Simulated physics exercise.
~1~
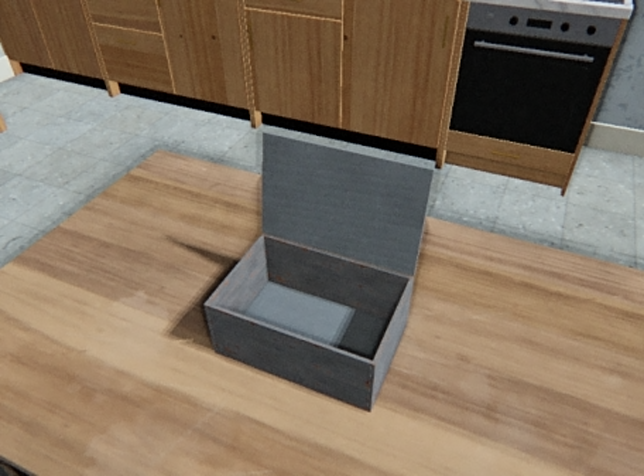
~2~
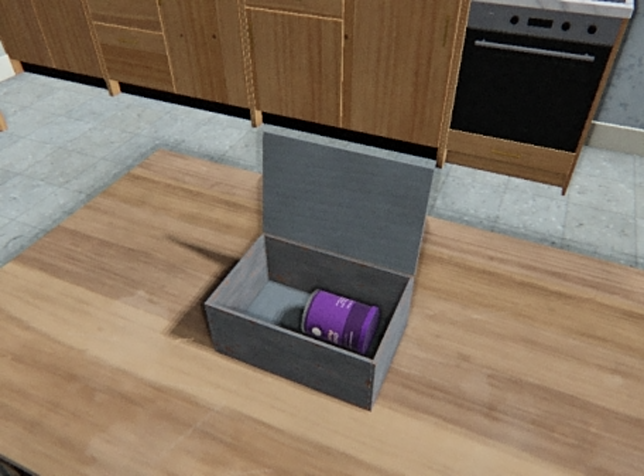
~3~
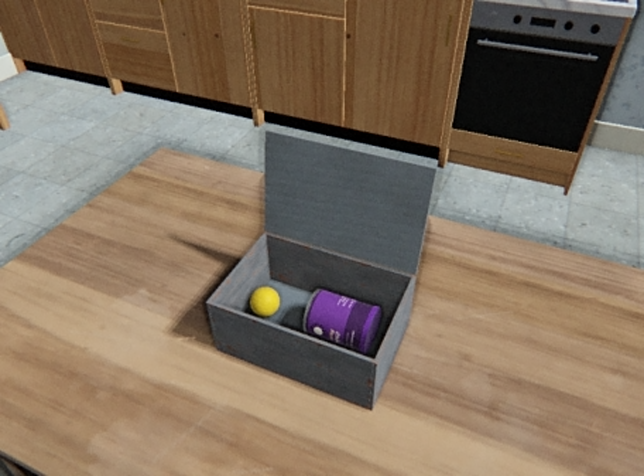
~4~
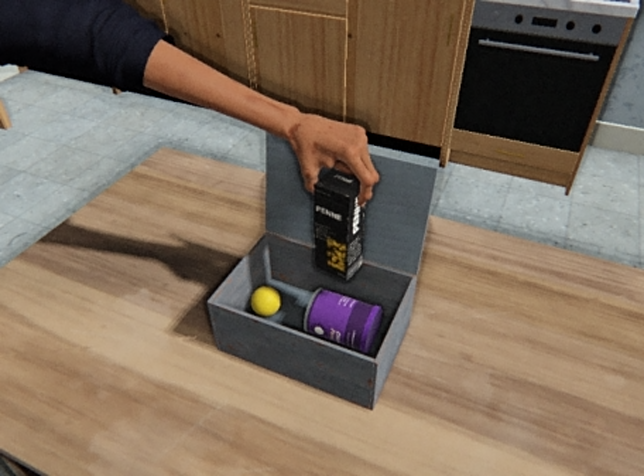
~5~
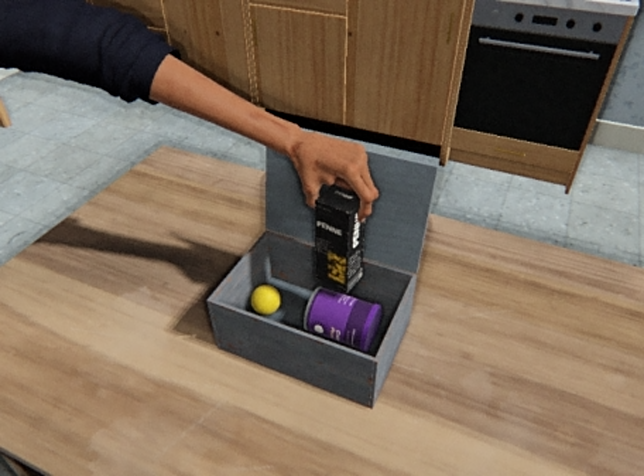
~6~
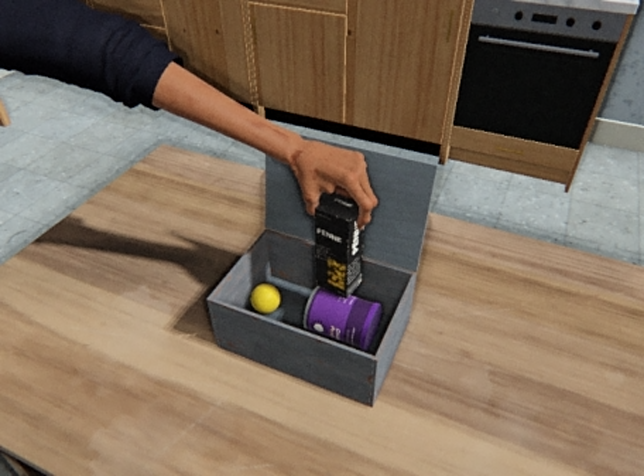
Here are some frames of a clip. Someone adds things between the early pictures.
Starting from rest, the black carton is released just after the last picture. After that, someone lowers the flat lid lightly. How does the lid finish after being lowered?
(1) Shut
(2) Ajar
Ajar.
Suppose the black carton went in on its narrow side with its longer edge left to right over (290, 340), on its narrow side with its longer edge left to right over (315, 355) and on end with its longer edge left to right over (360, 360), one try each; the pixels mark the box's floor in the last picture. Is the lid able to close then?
The first placement leaves the lid fully closed, the second fully closed, and the third partly open.
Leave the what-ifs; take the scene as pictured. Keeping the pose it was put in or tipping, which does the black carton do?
Once everything settles, the black carton ends up at a slant.
Then, 0.30 s on from there, black carton turned 22° from how it was put near (341, 251); purple tin shifted a little.
Then, 0.50 s on from there, black carton turned 32° from how it was put near (338, 256); purple tin shifted a little.
In the end, lid 80° above the rim; left askew, black carton; the other 2 unmoved. At the end, from the last picture's camera, black carton near (338, 256).
